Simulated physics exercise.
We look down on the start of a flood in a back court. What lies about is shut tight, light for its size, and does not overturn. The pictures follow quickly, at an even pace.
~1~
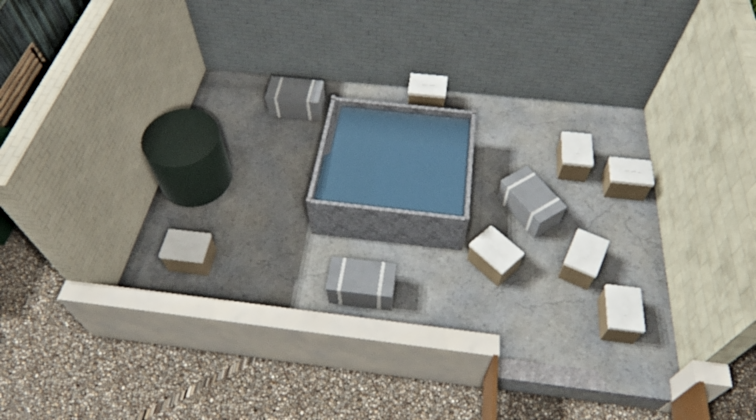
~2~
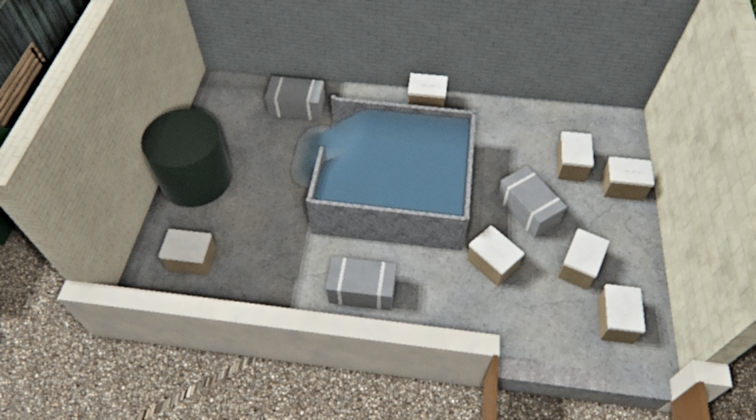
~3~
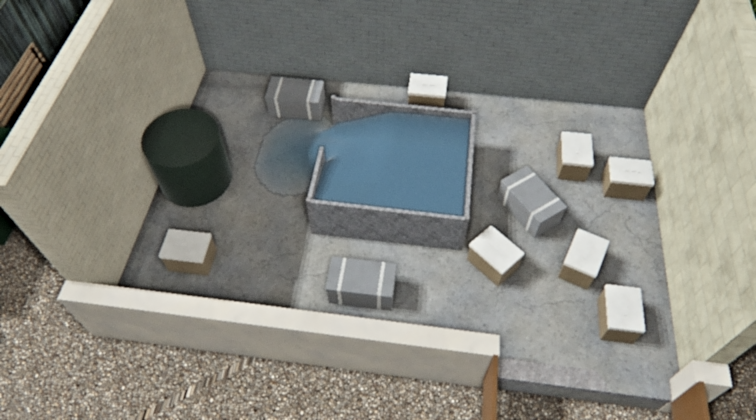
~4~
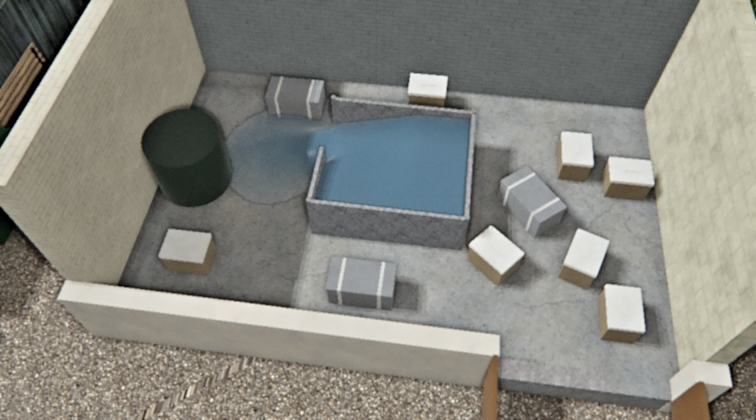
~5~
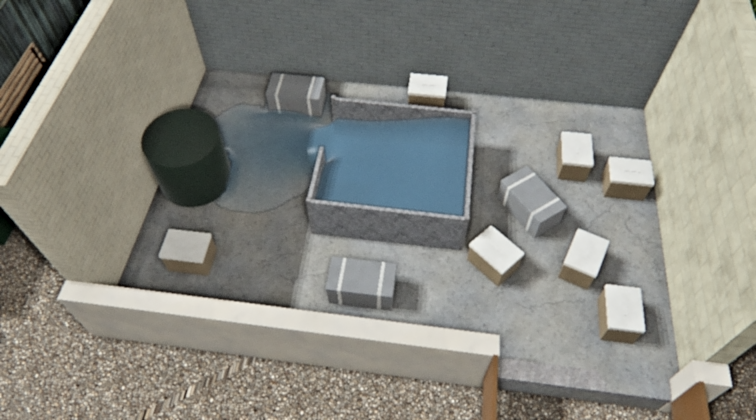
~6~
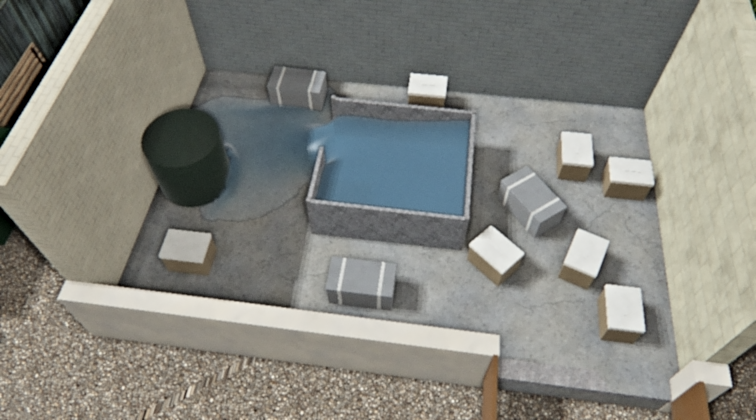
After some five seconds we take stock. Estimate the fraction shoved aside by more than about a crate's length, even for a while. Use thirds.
It is not even a third.
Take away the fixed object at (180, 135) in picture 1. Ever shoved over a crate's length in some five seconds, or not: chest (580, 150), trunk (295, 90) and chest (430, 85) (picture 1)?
One after the other: Short of that, pushed that far, yes.
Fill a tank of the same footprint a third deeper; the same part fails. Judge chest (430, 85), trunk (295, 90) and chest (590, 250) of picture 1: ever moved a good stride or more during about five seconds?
One after the other: Shifted that much, swept aside, short of that.
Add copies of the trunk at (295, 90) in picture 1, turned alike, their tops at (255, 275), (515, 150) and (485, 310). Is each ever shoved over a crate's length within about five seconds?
In turn: That far or more, not that far, under that.
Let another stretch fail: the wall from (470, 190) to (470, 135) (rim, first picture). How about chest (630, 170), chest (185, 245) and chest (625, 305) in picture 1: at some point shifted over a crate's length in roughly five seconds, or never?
As listed: Pushed that far, under that, pushed that far.
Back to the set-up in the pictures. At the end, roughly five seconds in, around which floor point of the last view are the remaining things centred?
Roughly at (503, 222).
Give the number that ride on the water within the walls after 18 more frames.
2 of them.
A moment on, 0 of 10 are well off their spots; 0 afloat.
Next, 0 of 10 are well off their spots; 0 afloat.
Later, 1 of 10 are well off their spots; 2 afloat.
In the end, 3 of 10 are well off their spots, and 3 have been at some point; 2 afloat.
